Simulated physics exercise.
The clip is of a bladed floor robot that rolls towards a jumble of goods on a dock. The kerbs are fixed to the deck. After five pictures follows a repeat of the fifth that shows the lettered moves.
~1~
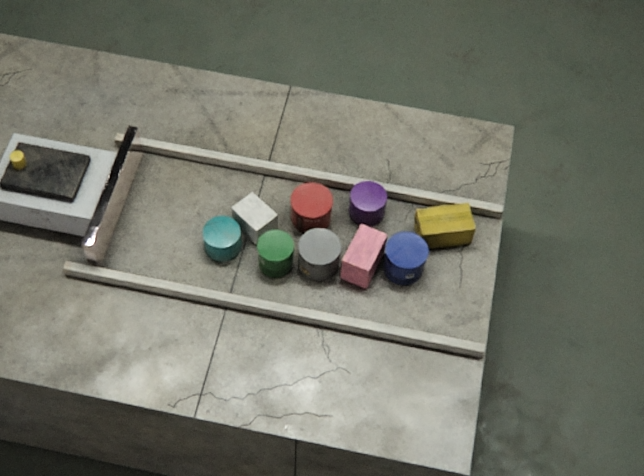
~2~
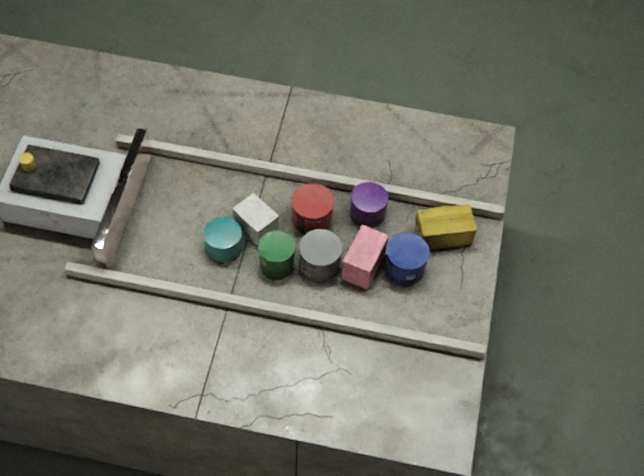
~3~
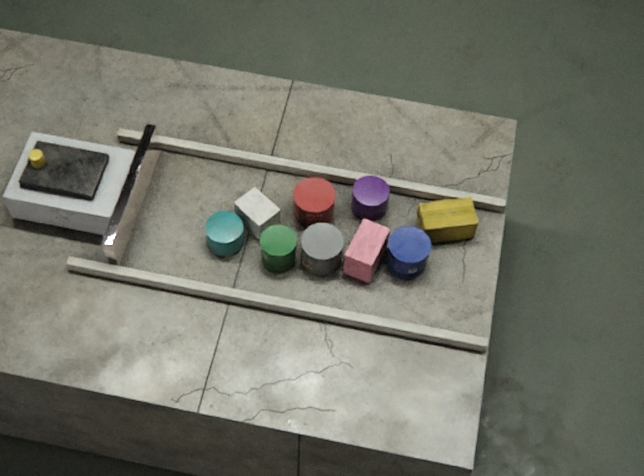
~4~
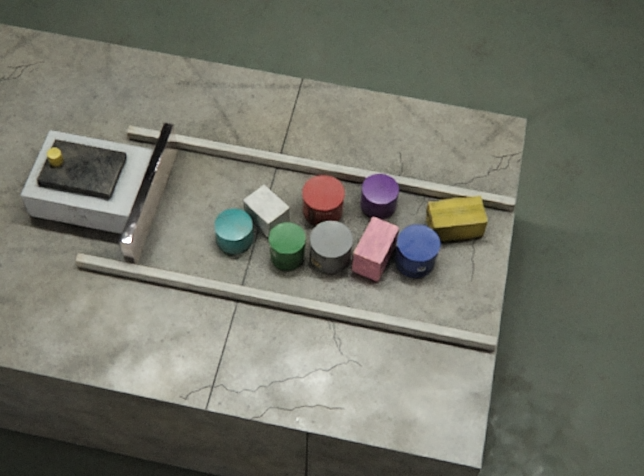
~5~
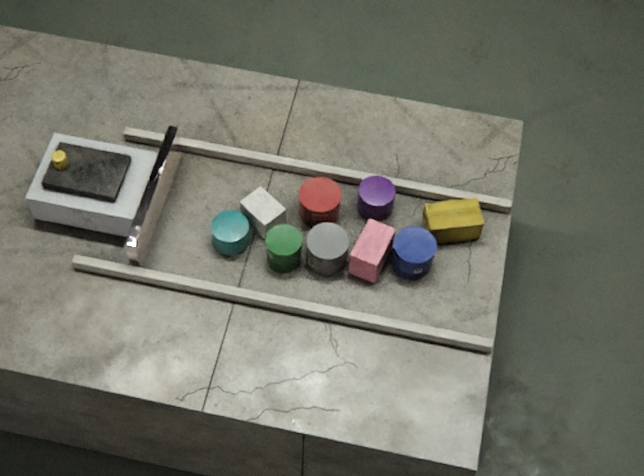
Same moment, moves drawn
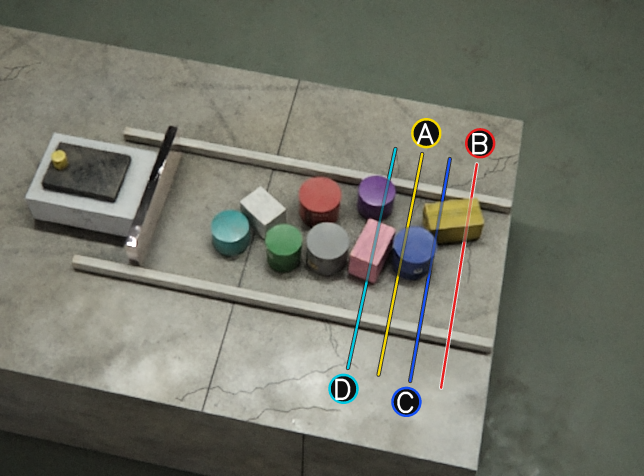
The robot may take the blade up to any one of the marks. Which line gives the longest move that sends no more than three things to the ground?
C is the last line within the limit.
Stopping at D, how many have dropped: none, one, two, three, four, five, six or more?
By then, none.
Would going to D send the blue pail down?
No.
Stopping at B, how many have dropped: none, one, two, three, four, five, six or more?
Five.
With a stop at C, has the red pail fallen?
No.
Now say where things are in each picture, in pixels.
Grey pail (319, 254); blue pail (405, 259); yellow box (444, 226), in the first picture.
Robot (60, 174); pink crate (365, 257), in the second picture.
Robot (70, 170); white crate (258, 214), in the third picture.
Robot (88, 169); purple canister (379, 196), in the fourth picture.
Robot (93, 172); grey pail (327, 249); blue pail (413, 253); yellow box (452, 221), in the fifth picture.
On the marked copy, A at (402, 257); B at (460, 268); C at (431, 262); D at (373, 251).
Taking C. A third of the way, robot (190, 191); pink crate (377, 253); grey pail (341, 252).
Two thirds of the way, robot (289, 210); blue pail (479, 253); yellow box (469, 223).
When it is over, robot (369, 225); pink crate over the edge; blue pail over the edge; three fallen.
As for the rest, A is within the limit but short; B drops five; D is within the limit but short.
